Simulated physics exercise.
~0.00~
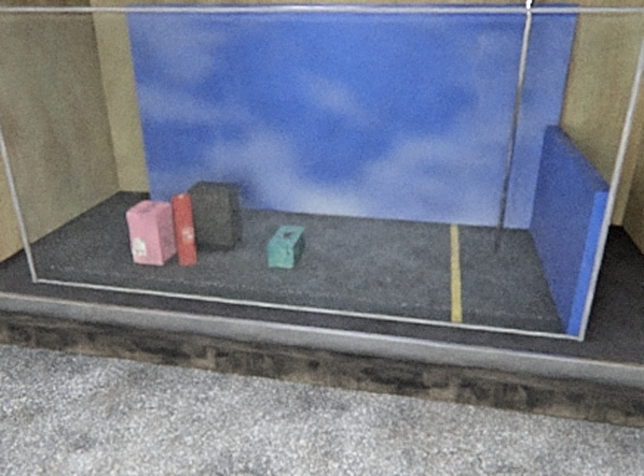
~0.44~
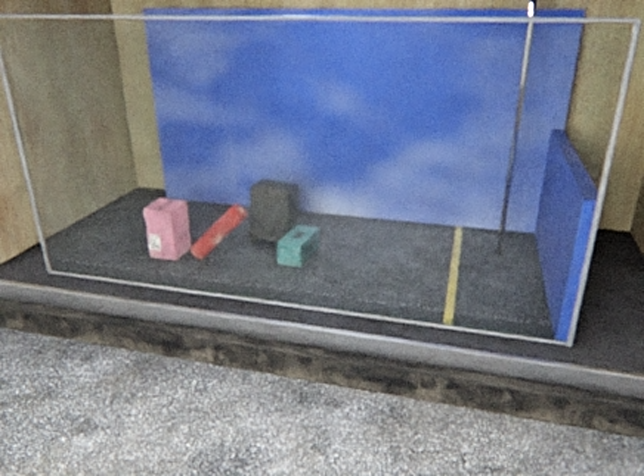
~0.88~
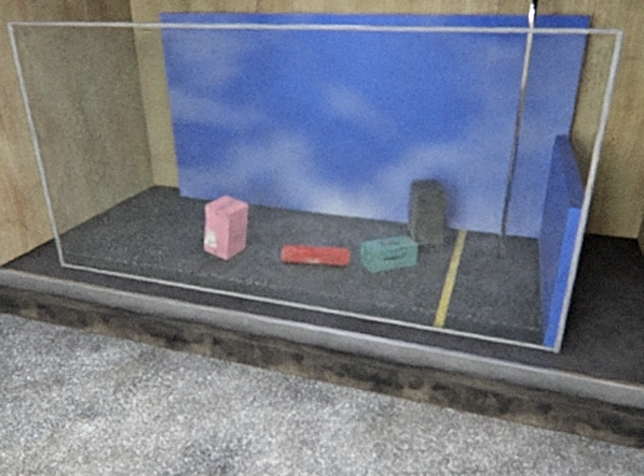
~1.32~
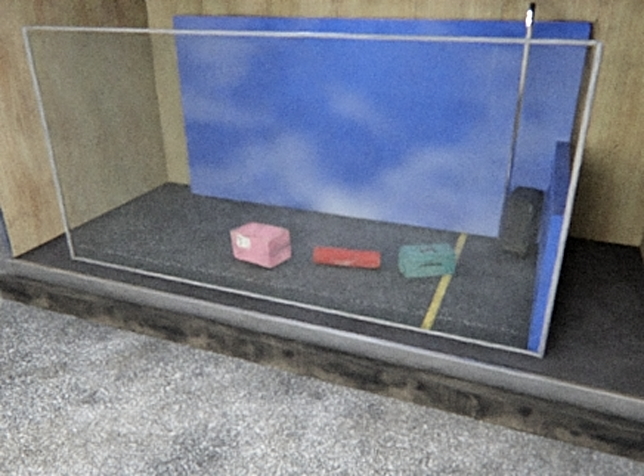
In this clip, a black case, teal box, red roll and pink pack slide right across a dark floor before a blue backdrop; the roll and pack topple, and only the upright case crosses the yellow line, ending near the blue wall while the others stop short.
